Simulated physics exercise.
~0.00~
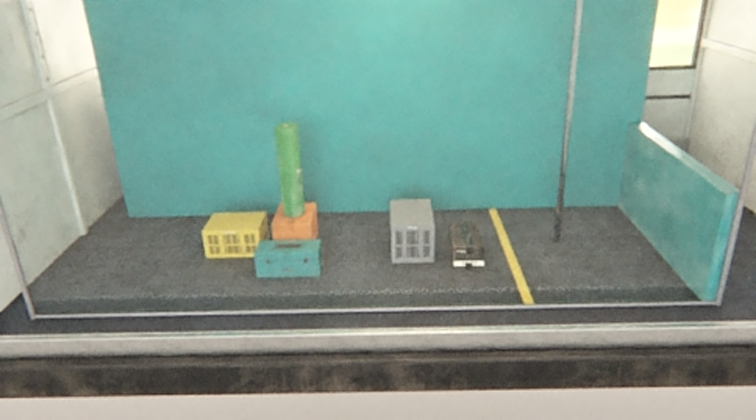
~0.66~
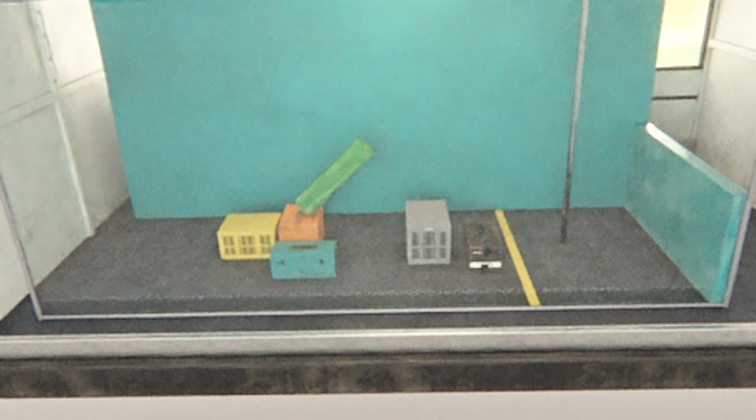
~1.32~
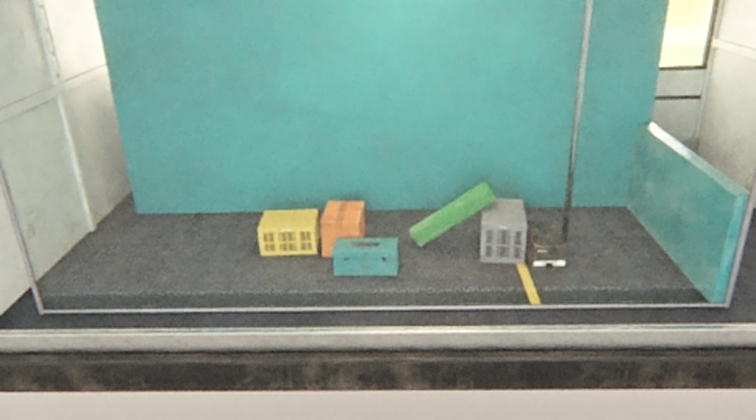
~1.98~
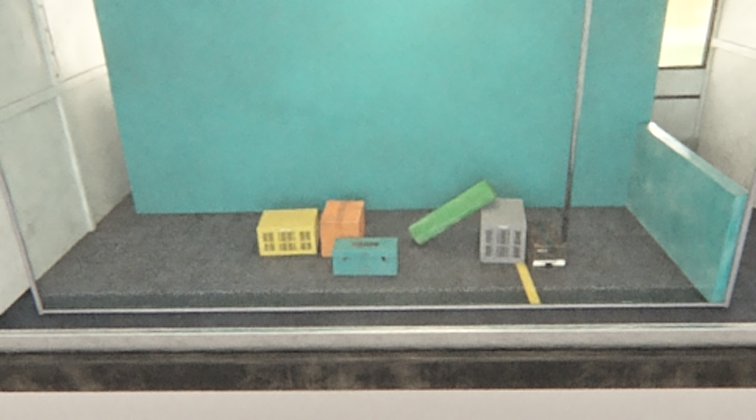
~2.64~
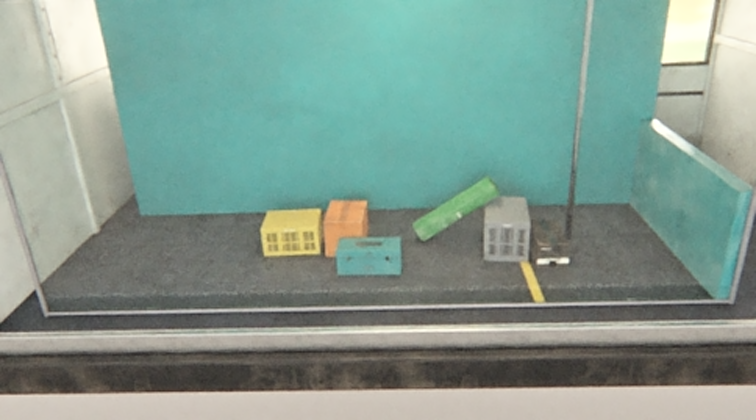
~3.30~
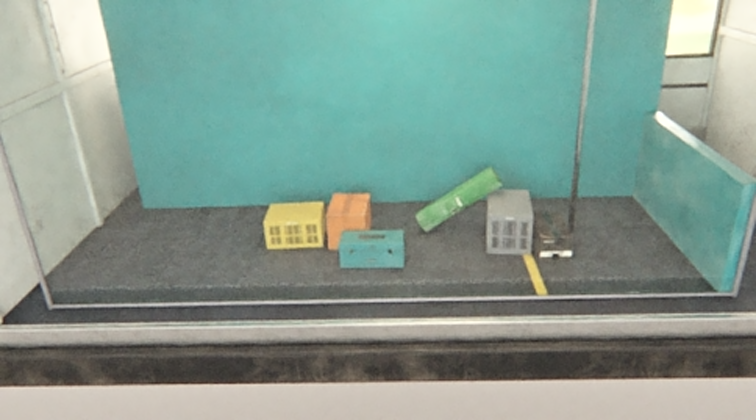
The clip shows crates, cartons, a teal toolbox and an upright green roll in a bay sliding right as the roll topples toward the grey crate. They settle with the roll leaning on that crate and the small black carton past the yellow line, near the pole.
